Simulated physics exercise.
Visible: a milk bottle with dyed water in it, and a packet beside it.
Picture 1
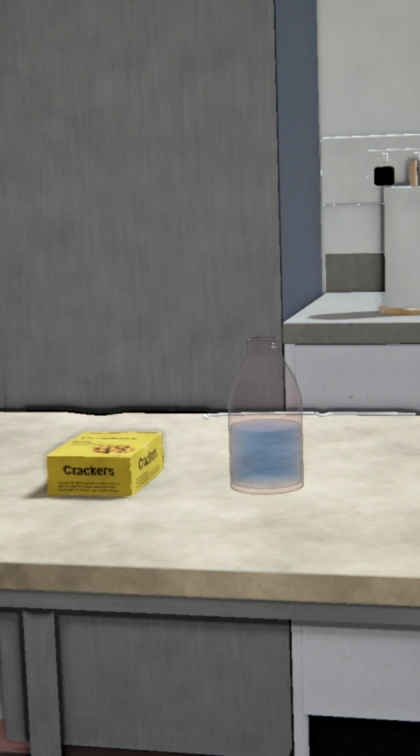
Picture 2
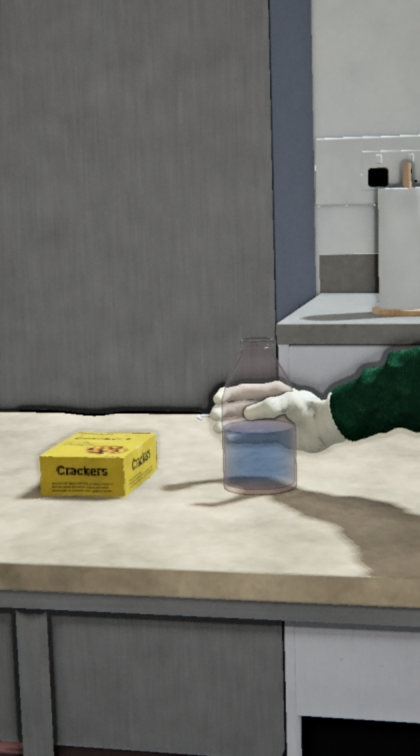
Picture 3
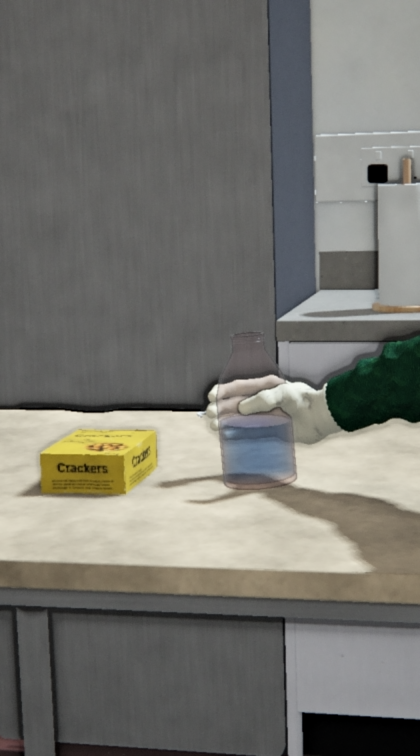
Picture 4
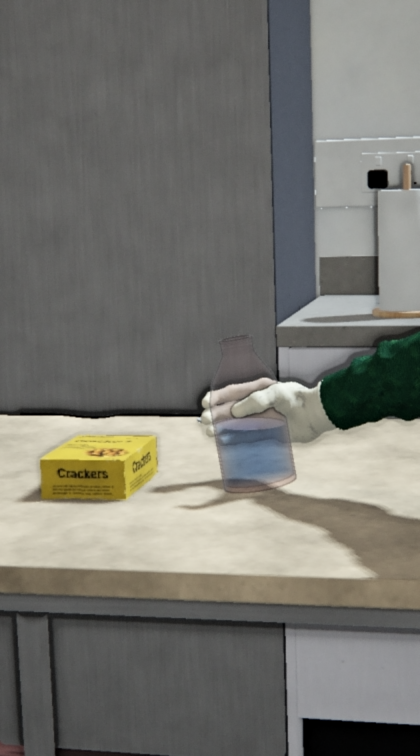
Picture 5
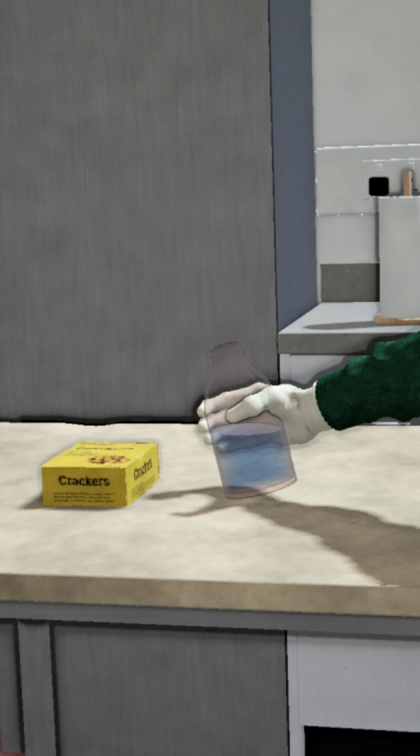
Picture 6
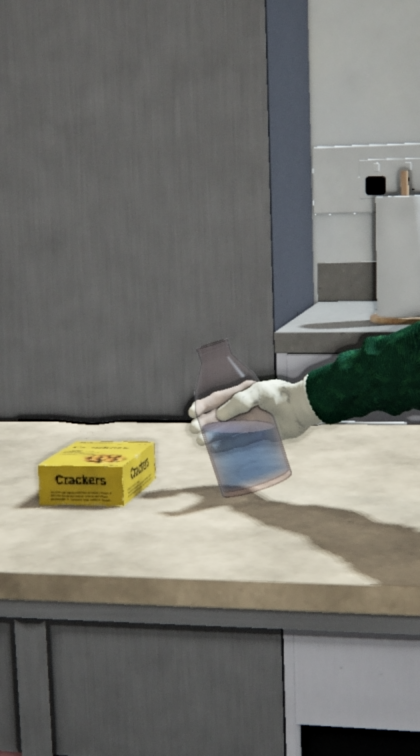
The footage shows a clear bottle of blue liquid standing upright beside a yellow crackers box on a counter; a pale-gloved hand with a green sleeve grasps it from the right and tilts its top leftward towards the box.
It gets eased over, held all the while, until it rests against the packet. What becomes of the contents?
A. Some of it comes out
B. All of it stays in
All of it stays in (B).
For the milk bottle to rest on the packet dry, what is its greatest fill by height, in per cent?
Max fill: Approx. 70 in a hundred.
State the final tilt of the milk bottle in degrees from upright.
Roughly 65°.
Soon after, the milk bottle leans by about 40°; nothing has left it.
Later, the milk bottle leans by about 55°; nothing has left it.
In the end, the milk bottle leans by about 65°, against the packet; nothing has left it.
